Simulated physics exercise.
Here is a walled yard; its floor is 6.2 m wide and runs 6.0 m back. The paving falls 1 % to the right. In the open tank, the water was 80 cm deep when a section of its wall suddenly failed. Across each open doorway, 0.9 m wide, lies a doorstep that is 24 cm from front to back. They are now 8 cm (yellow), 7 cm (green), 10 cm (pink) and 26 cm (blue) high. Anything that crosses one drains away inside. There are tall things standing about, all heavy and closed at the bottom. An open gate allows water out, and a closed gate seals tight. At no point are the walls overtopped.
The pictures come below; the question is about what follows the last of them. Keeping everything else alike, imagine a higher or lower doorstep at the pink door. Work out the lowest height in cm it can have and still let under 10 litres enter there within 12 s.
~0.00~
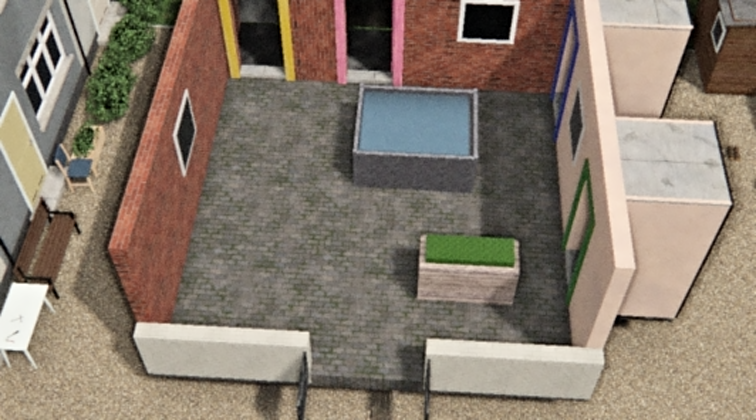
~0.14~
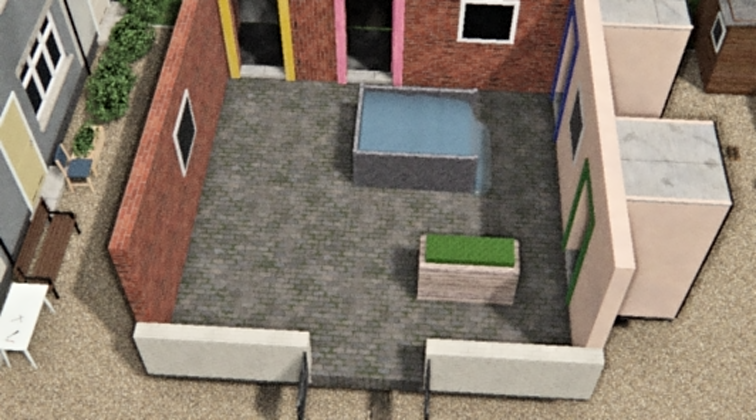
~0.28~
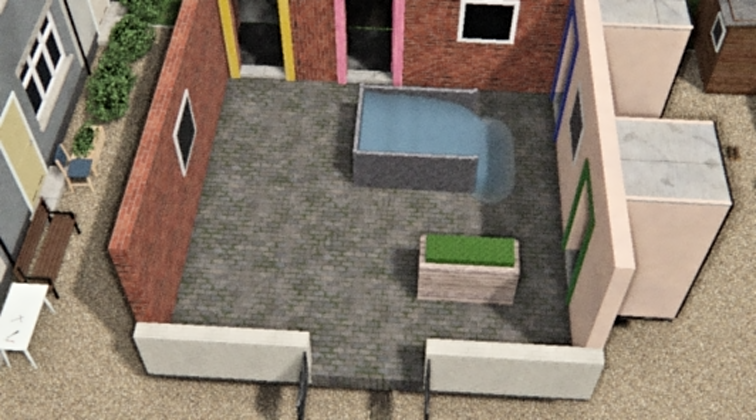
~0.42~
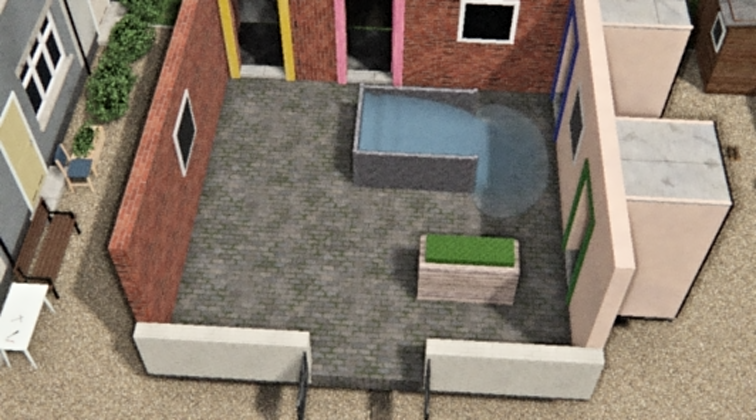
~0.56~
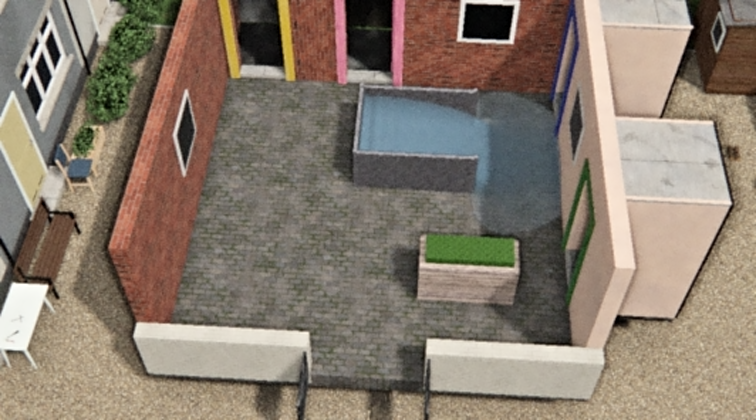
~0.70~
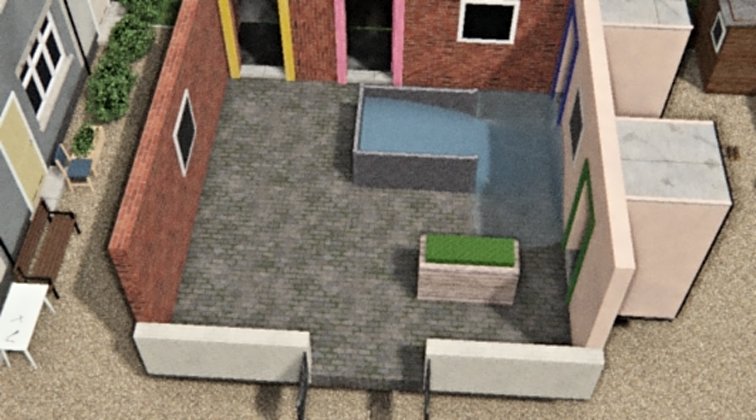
The lowest such height is roughly 5 cm.
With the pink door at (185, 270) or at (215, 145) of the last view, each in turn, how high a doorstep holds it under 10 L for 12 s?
In turn: About 9.5 cm, about 5.5 cm.
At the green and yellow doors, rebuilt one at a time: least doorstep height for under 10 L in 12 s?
About 11.0 cm at green and about 12.5 cm at yellow.
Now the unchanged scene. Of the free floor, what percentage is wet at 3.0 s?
I'd say near 45 percent is wet.
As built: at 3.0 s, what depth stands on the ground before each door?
In cm: Yellow 0, green 10, pink 5, blue 29.
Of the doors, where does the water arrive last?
The answer is the yellow door.
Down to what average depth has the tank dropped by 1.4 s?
About 35 centimetres.
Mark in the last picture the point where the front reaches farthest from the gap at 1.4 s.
At about (567, 334).
After 1.4 s water covers 20 % of the floor, deepest (55 cm) near (550, 102); it has not reached the pink door.
After 3.0 s water covers 45 % of the floor, deepest (34 cm) near (546, 374); 5 cm at the pink door, 0 litres in over its 10 cm doorstep.
After 12.0 s water covers 100 % of the floor, deepest (10 cm) near (496, 263); 5 cm at the pink door, 0 litres in over its 10 cm doorstep.
At the pink door as built, the water arrived by 2.5 s and peaked near 8 cm at 4.8 s.
Run again over the same 12 s with other heights there, 13 litres in over 4.5 cm, 6 litres over 5.5 cm. The limit of 10 litres is kept from about 5 cm up.
